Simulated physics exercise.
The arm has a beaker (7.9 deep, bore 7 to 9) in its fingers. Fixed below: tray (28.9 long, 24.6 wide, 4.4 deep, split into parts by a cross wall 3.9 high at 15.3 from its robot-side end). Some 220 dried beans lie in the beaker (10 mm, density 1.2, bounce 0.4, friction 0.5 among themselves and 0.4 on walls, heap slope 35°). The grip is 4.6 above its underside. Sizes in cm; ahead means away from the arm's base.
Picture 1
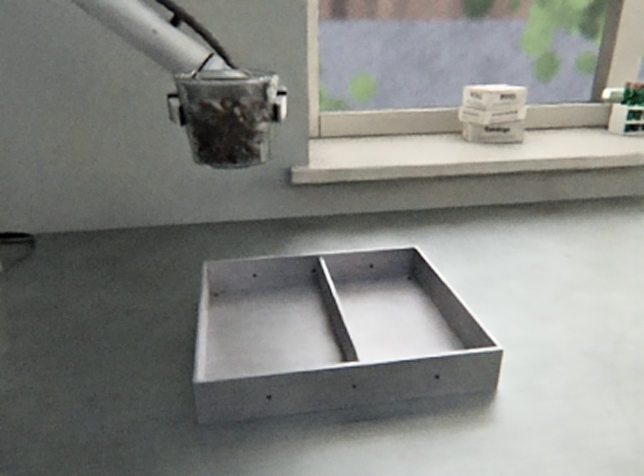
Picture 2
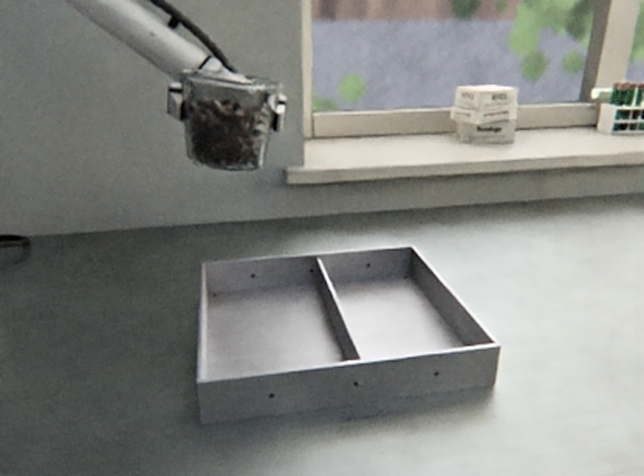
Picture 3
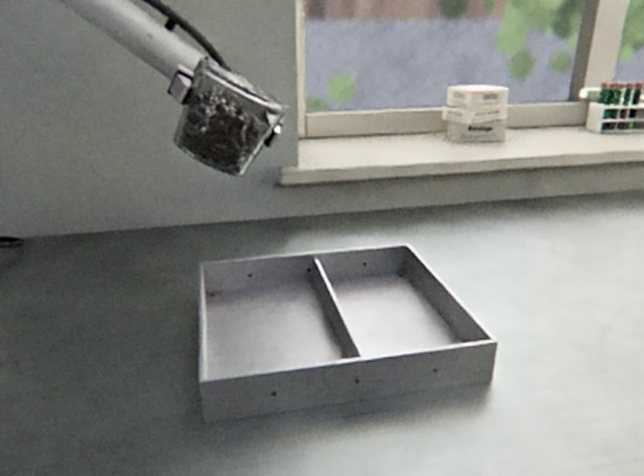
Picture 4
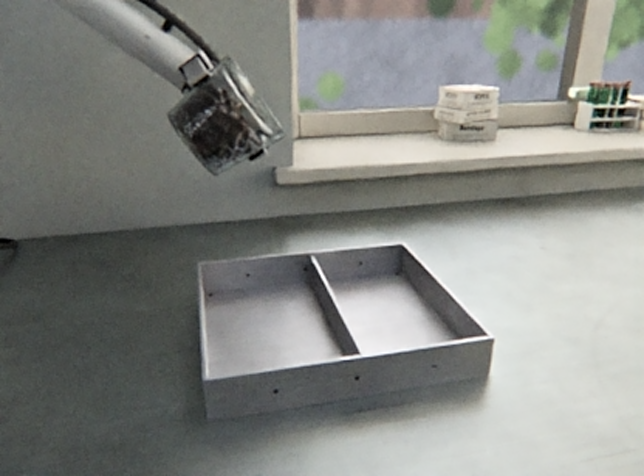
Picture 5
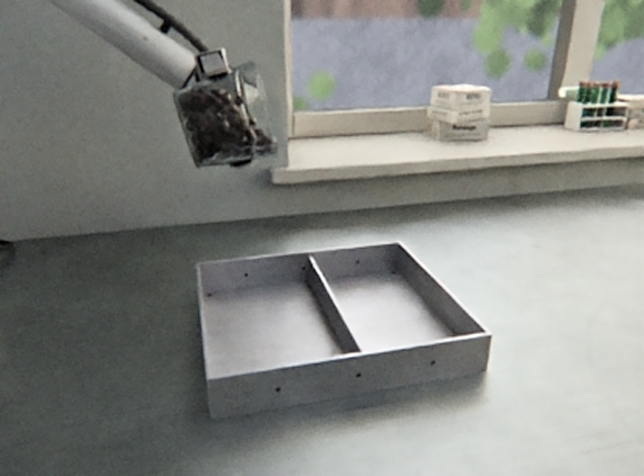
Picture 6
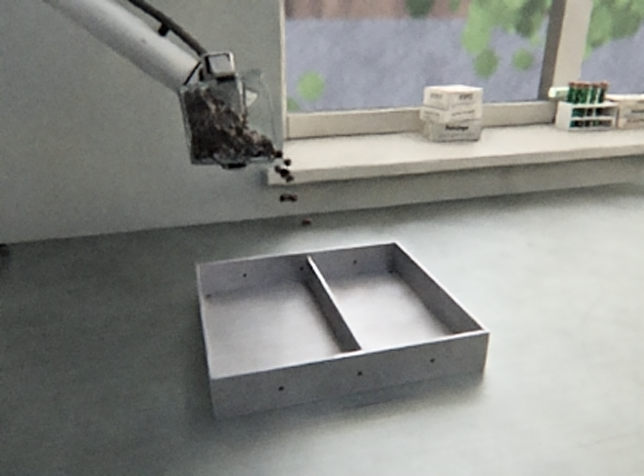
To begin with, a robot arm holds a clear beaker of dark beans upright above a gray divided tray on a table near a window. The arm steadily tilts the beaker over to the right, while the view shifts slightly, and a few beans drop from its mouth.
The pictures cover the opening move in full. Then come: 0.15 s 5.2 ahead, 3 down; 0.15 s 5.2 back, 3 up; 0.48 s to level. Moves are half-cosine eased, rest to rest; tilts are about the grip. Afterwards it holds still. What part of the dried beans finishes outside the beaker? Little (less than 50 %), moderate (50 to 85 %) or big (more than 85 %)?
A moderate share, 50 to 85 %, ends outside the beaker.
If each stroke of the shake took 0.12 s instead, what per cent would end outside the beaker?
In that case some 75 per cent.
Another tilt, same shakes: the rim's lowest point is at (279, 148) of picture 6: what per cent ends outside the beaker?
Some 20 per cent.
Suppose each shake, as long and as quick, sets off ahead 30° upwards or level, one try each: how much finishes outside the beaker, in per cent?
About 95 and 90 per cent.
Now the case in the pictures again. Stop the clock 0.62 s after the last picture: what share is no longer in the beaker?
Near 65 per cent so far.
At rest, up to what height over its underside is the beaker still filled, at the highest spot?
Roughly 4.5 cm.
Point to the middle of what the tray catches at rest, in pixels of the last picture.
Around (343, 319).
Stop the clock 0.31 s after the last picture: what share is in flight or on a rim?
About 47 per cent.
Then, 0.31 s later, tilted 86° forward, highest piece 25 above the table; 98 in the beaker, 13 in the far-side part, 9 in the robot-side part, 105 in flight or on a rim.
Then, 0.62 s later, tilted 21° forward, highest piece 28 above the table; 81 in the beaker, 79 in the far-side part, 65 in the robot-side part.
Then, 0.98 s later, level, highest piece 26 above the table; 81 in the beaker, 79 in the far-side part, 65 in the robot-side part.
Then, 2.03 s later, level, highest piece 26 above the table; 81 in the beaker, 79 in the far-side part, 65 in the robot-side part.
At rest, 81 in the beaker, 79 in the far-side part, 65 in the robot-side part. That is 64 % outside the beaker.
